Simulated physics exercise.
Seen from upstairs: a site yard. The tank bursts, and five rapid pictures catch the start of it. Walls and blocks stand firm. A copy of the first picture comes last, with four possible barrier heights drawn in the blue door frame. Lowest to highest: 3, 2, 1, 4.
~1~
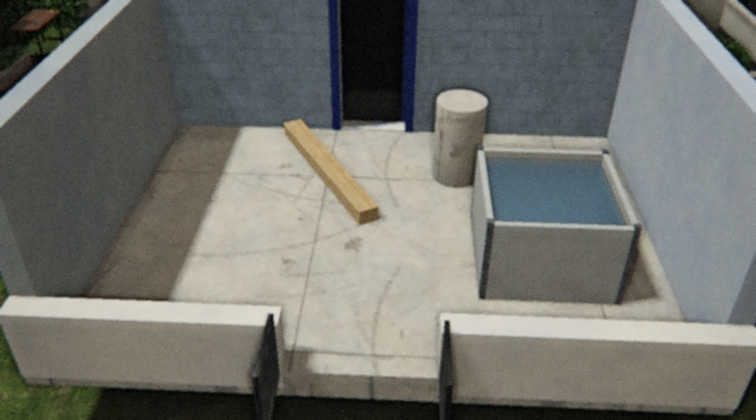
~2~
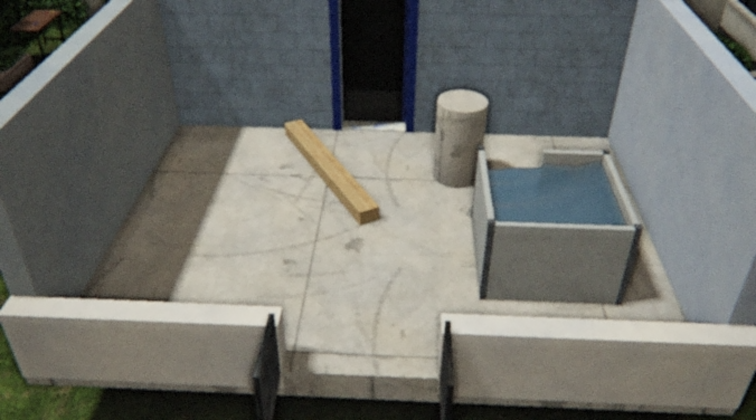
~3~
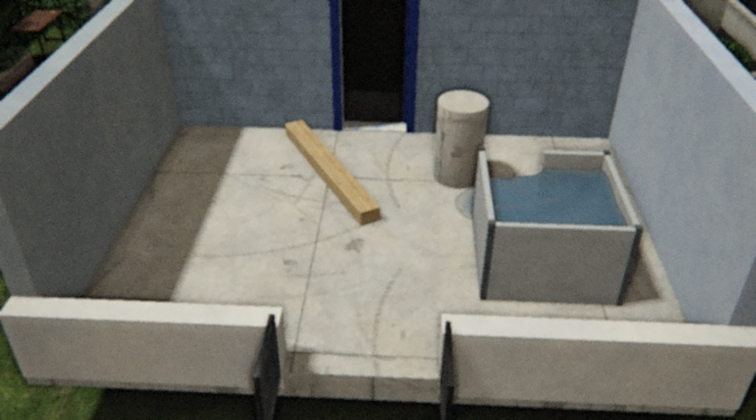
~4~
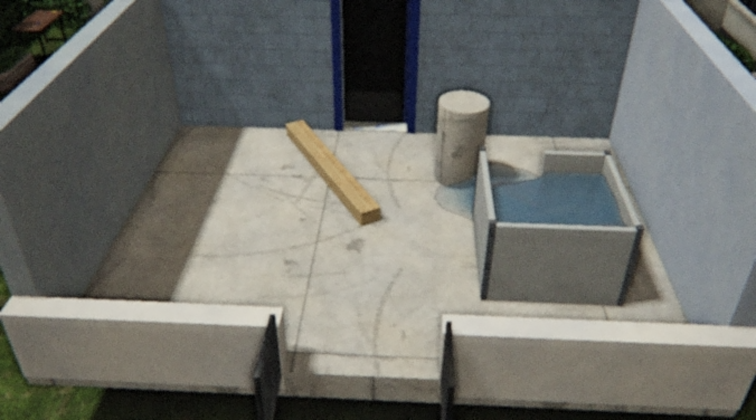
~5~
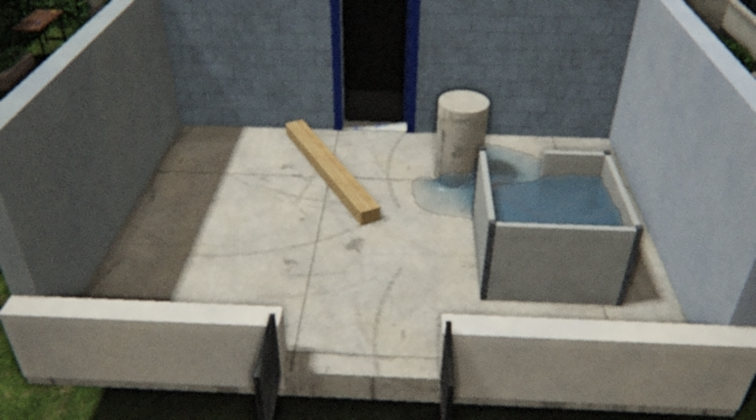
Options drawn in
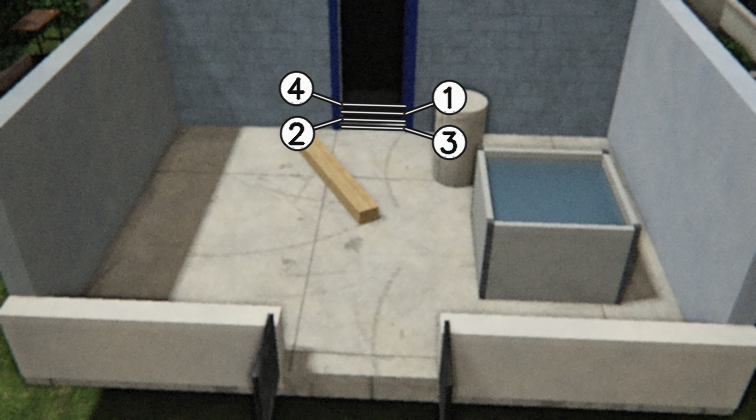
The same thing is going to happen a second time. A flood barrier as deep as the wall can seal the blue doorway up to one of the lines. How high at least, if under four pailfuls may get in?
Go for 2.
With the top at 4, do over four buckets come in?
No, that is safe.
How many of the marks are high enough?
Three of the four.
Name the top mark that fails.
Here it is mark 3.
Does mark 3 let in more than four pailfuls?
Yes.
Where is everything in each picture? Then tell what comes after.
The first frame shows water in the tank at rest, its middle at (551, 192); foot of the blue doorway at (373, 131); open gate at (361, 306).
In the second frame, water covers 1 % of the ground, its front hidden from here.
The third frame shows front seen at (466, 207), 3 % of the ground wet.
The fourth frame shows front seen at (451, 189), 5 % of the ground wet.
The fifth frame shows front seen at (502, 150), 9 % of the ground wet.
On the marked copy, 1 at (373, 112); 2 at (373, 120); 3 at (373, 127); 4 at (373, 105); from the bottom up 3, 2, 1, 4.
For mark 1, nothing gets over.
For mark 2, a splash gets over, under a bucket.
For mark 3, about 9 bucketfuls get in.
For mark 4, nothing gets over.
